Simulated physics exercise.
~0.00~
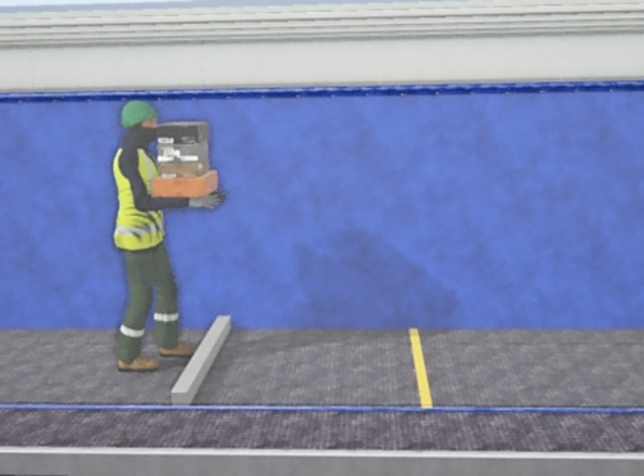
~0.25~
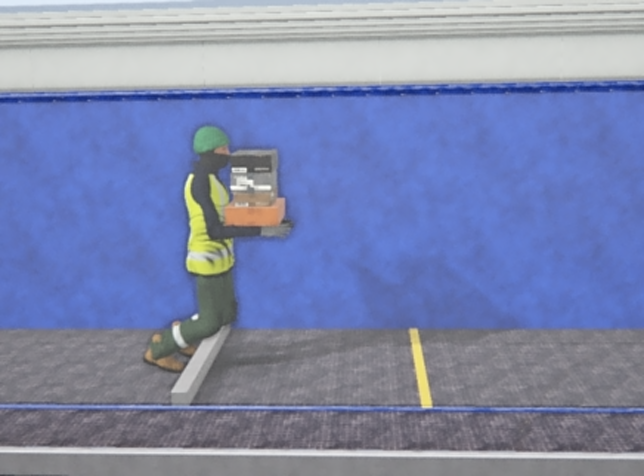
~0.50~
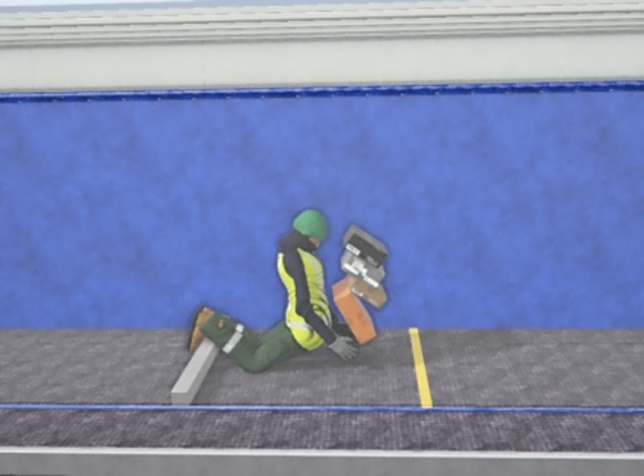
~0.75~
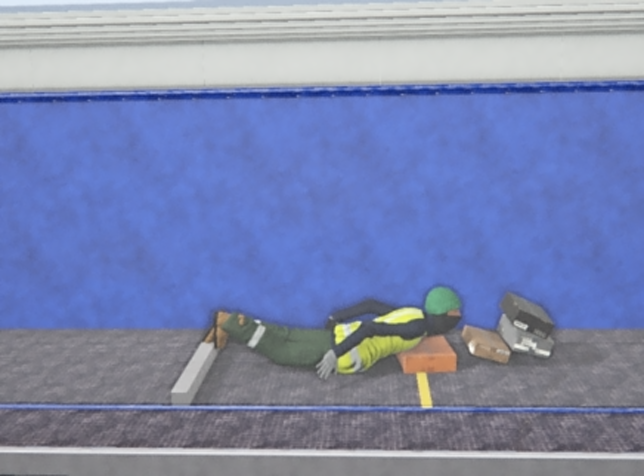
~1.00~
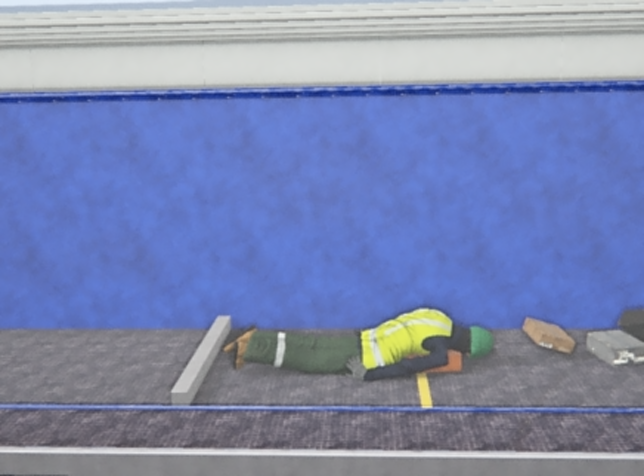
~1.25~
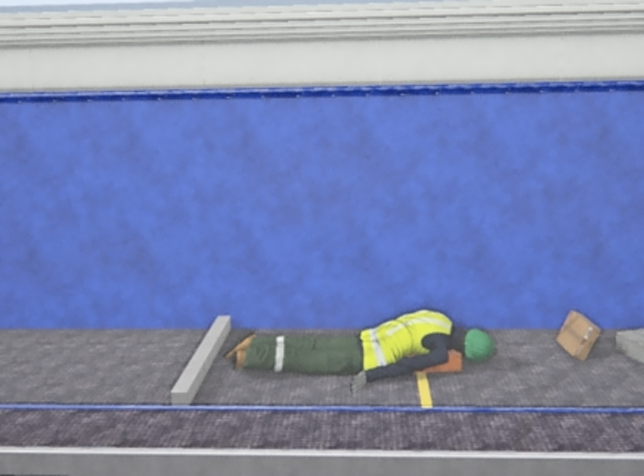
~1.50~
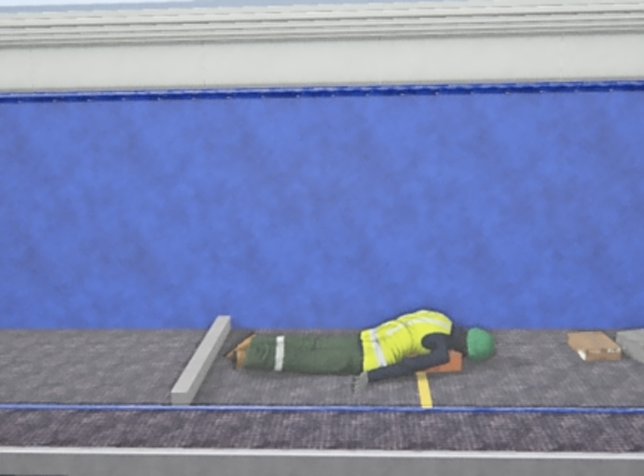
Before a blue wall, a person in a green cap and yellow vest carries stacked boxes rightward, trips over a low grey rail and falls face down, spilling them. The orange box stops beneath the person at the yellow line, while the others tumble beyond it, the brown one settling at right.
